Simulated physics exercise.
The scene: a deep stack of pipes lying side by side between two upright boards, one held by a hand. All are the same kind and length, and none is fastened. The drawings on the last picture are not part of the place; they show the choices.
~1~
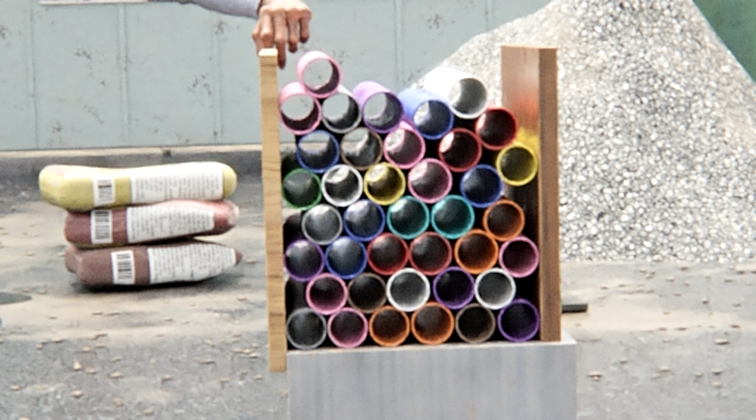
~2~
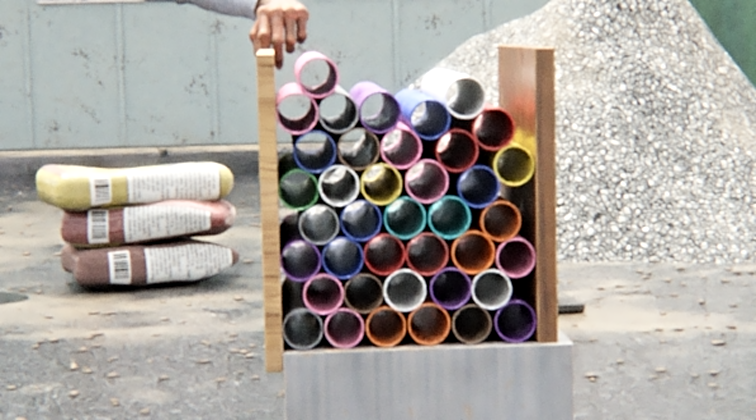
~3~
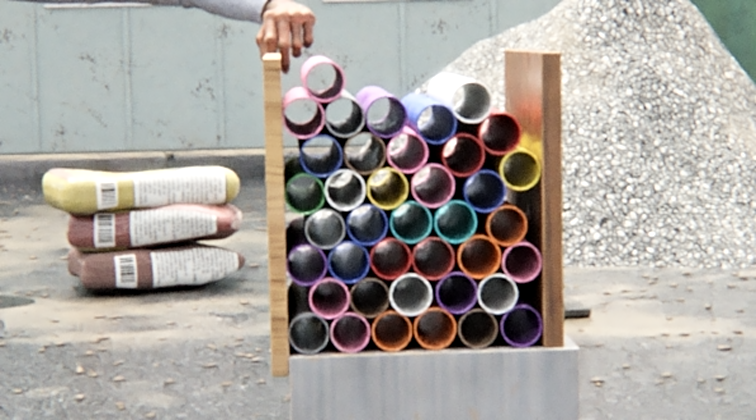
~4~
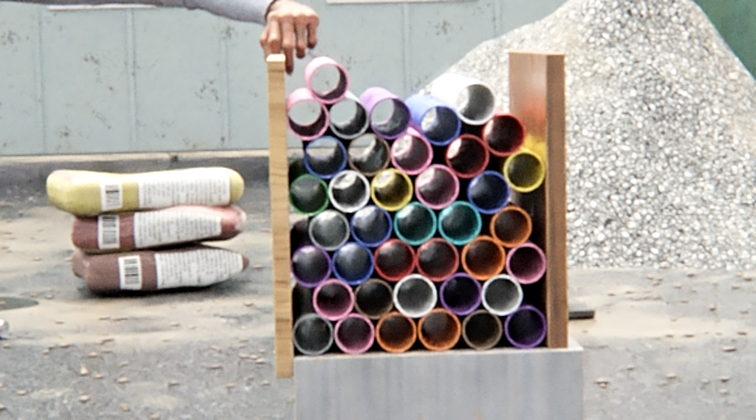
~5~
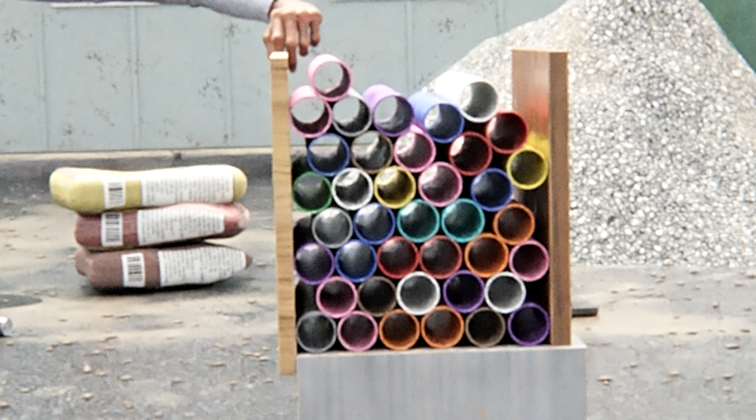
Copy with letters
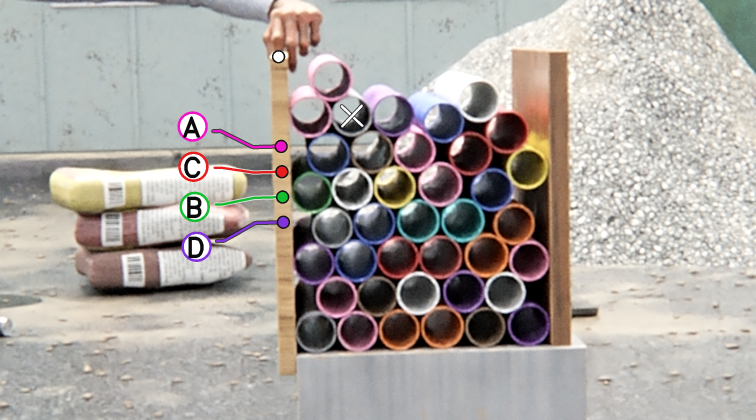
At the start, a hand grips the top of the left upright board beside a deep stack of colourful pipes, with three piled bags to the left and a gravel heap behind. The view then shifts slightly back and forth, while the hand, boards and pipes show almost no movement.
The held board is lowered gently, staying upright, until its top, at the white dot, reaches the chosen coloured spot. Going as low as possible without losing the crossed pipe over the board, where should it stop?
At most to D.
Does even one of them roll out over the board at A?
At A: No.
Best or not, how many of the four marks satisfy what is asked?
Four of them.
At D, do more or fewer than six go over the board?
At D, fewer than six.
On the marked copy, A at (281, 147); B at (282, 197); C at (282, 172); D at (283, 223); the cross at (352, 116); the white dot at (278, 57).
Taking D. A third of the way, top of the board (290, 128).
Two thirds of the way, top of the board (292, 210).
When it is over, top of the board (292, 221), two out over the board, the crossed one still inside.
As for the rest, A keeps the crossed one inside; B keeps the crossed one inside; C keeps the crossed one inside.
